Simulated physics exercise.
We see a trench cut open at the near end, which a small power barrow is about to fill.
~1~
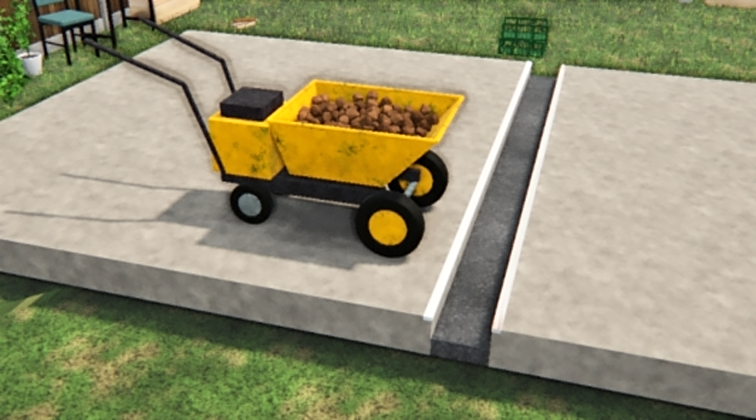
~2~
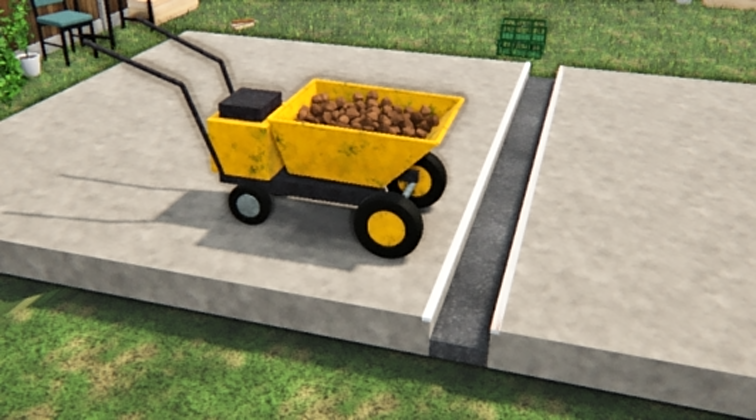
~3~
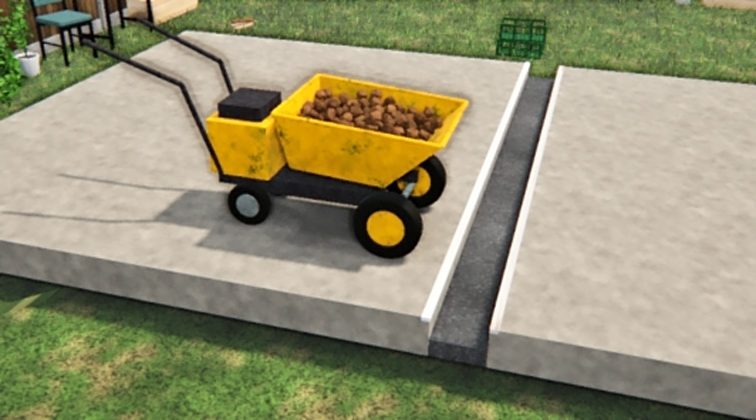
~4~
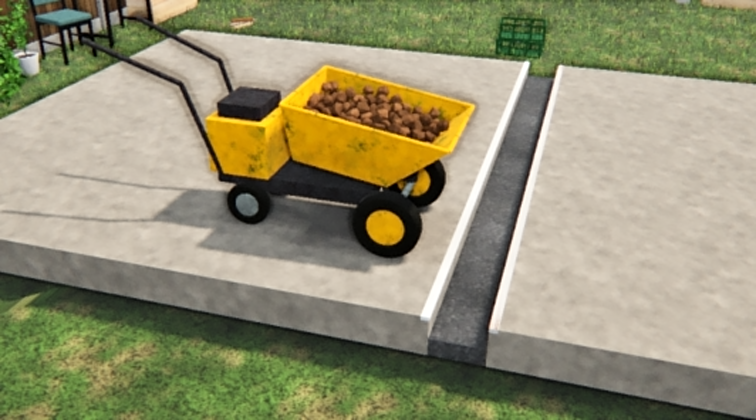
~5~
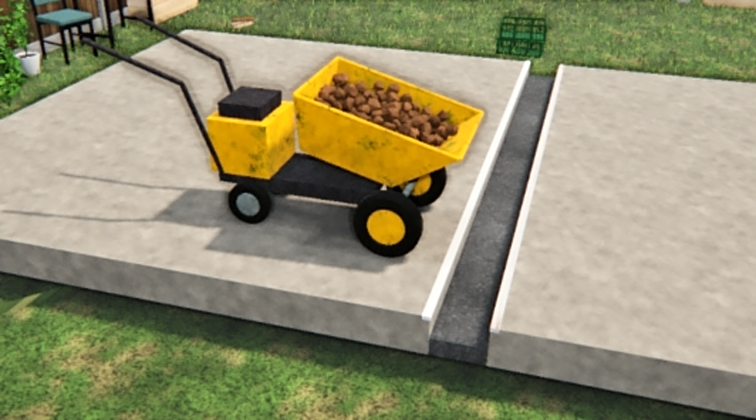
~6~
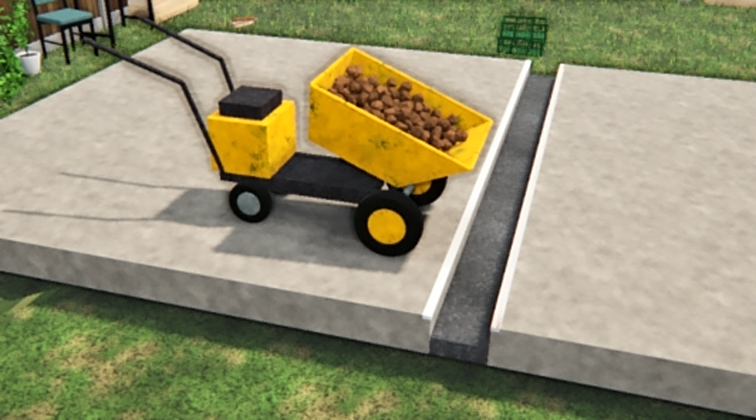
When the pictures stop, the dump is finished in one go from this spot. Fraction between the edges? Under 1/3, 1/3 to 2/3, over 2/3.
Under 1/3.
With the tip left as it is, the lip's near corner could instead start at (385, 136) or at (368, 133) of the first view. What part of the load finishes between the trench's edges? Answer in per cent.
Okay, so the first one ends at 60 % and the second at 60 %.
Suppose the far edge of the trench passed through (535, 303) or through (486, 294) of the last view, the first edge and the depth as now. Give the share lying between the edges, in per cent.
About 50 %, then 0 %.
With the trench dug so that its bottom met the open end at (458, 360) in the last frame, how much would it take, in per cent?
Estimate: Approx. 20 per cent.
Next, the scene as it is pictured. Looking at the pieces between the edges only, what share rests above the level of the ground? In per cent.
It works out at about 0 percent.
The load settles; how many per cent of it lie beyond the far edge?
Roughly 50 percent.
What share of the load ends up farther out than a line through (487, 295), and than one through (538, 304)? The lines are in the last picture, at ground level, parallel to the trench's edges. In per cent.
First roughly 60 percent, then 30 percent.
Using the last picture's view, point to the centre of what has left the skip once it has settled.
At about (545, 241), give or take.
Just after the last frame, skip tipped steeply; every one in the skip.
A moment on, skip tipped right over; roughly two thirds in the skip; about a tenth in or heaped over the trench; roughly a quarter beyond it; about a tenth falling.
Further on, skip tipped right over; roughly a third in the skip; about a tenth in or heaped over the trench; roughly half beyond it.
When it is over, skip tipped right over; roughly a third in the skip; about a tenth in or heaped over the trench; roughly half beyond it.
